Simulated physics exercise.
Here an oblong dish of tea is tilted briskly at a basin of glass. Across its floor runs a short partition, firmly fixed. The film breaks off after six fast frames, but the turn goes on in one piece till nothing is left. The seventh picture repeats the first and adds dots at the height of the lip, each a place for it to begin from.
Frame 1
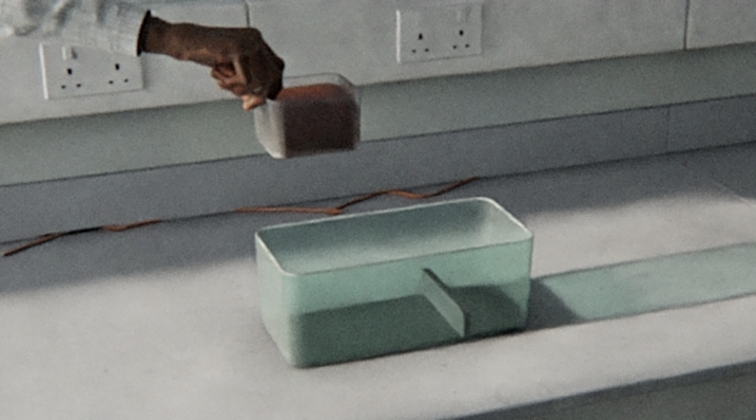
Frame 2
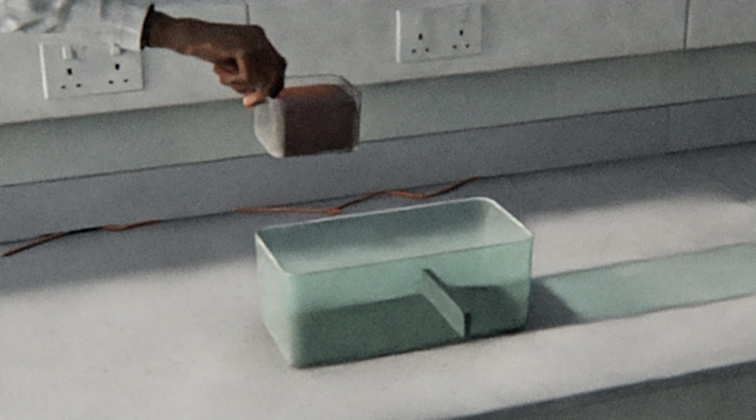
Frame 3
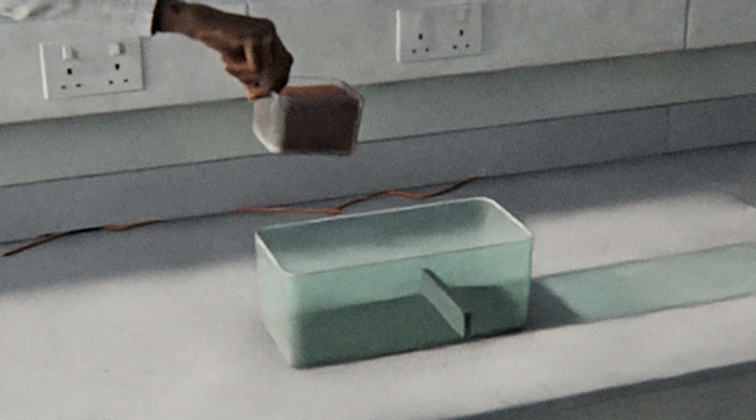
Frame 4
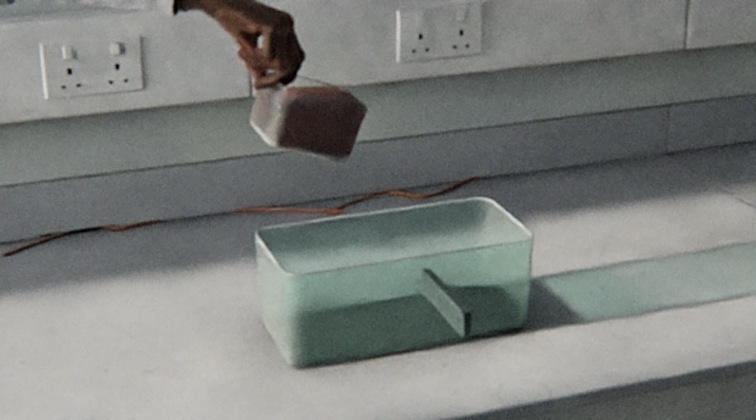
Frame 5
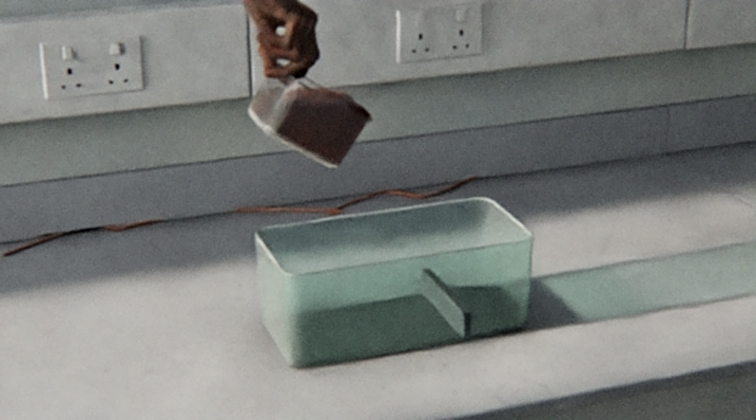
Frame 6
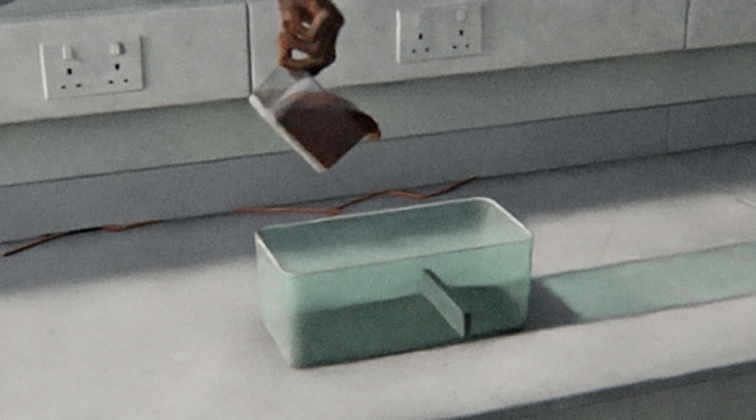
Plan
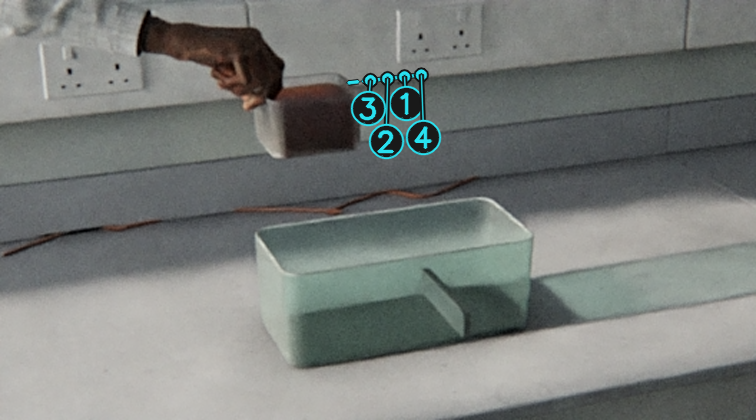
In the video, a hand holds a small clear container of brown liquid above a rectangular glass basin with a short partition, then tilts it steadily to the right until the liquid begins to pass over its lip.
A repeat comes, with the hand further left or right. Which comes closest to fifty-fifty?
Use spot 1.
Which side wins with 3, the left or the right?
More ends on the left.
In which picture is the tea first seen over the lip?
In picture 5.
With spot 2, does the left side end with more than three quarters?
No, it does not.
On the marked copy, 1 at (404, 76); 2 at (387, 78); 3 at (370, 80); 4 at (421, 75).
Choosing 1, about 46 % ends left of the wall and 51 % right of it; 3 % is lost outside.
Choosing 2, about 65 % ends left of the wall and 31 % right of it; 4 % is lost outside.
Choosing 3, about 84 % ends left of the wall and 13 % right of it; 3 % is lost outside.
Choosing 4, about 32 % ends left of the wall and 60 % right of it; 8 % is lost outside.
